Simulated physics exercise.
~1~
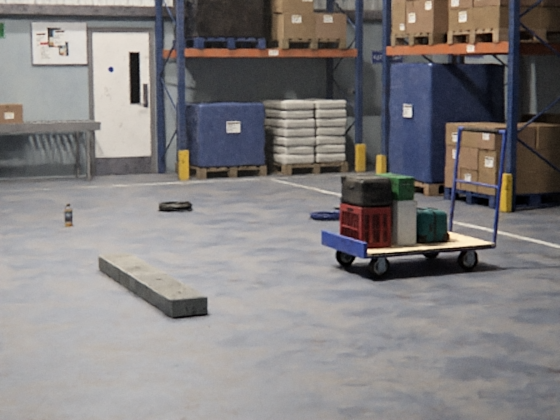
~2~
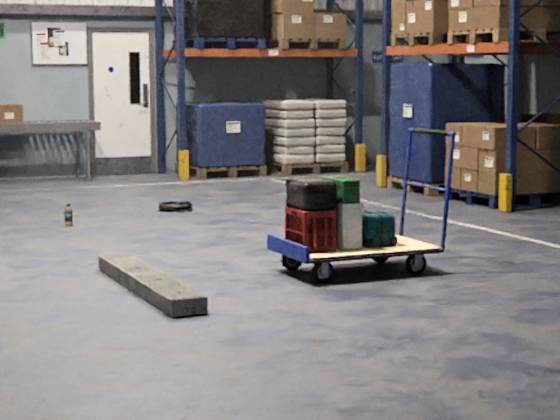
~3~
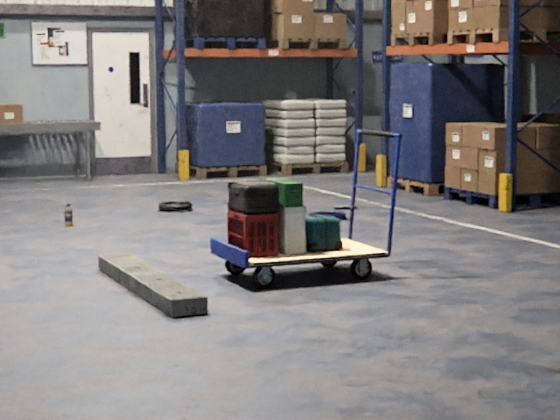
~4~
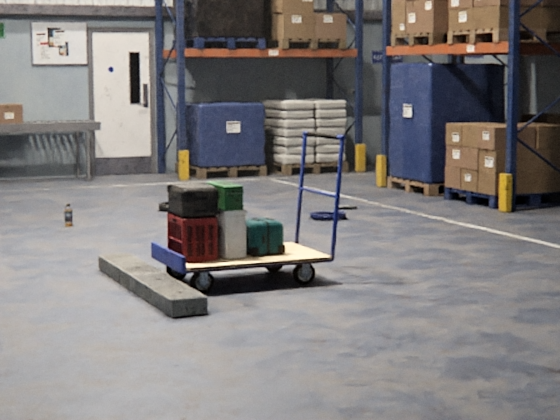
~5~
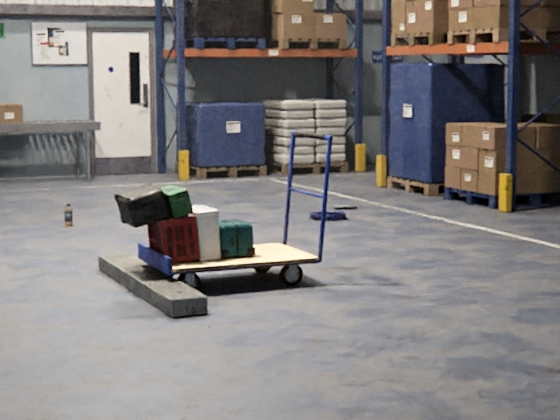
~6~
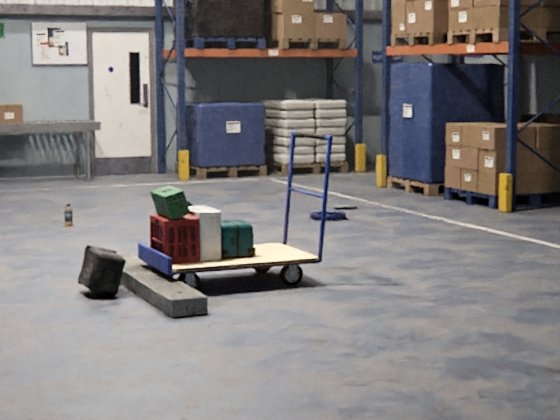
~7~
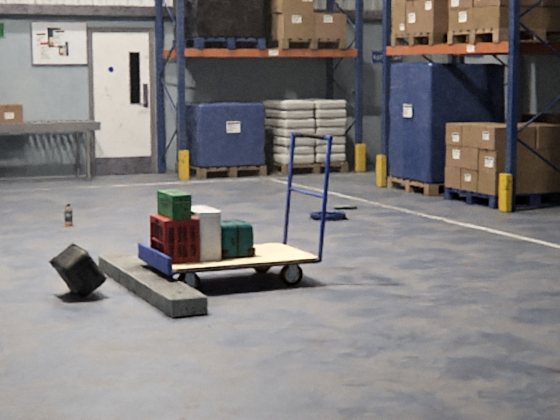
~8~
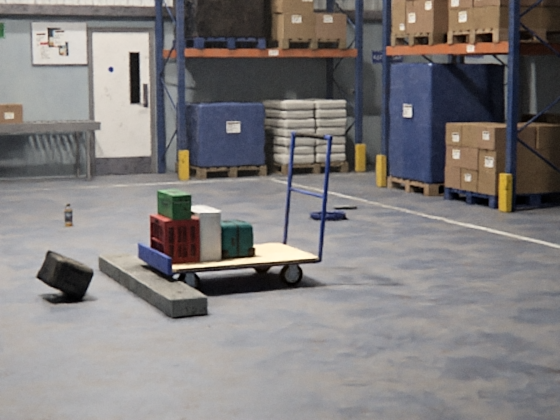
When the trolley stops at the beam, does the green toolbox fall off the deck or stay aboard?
The green toolbox stays aboard. It leans for a moment and then settles upright on top of the red crate.
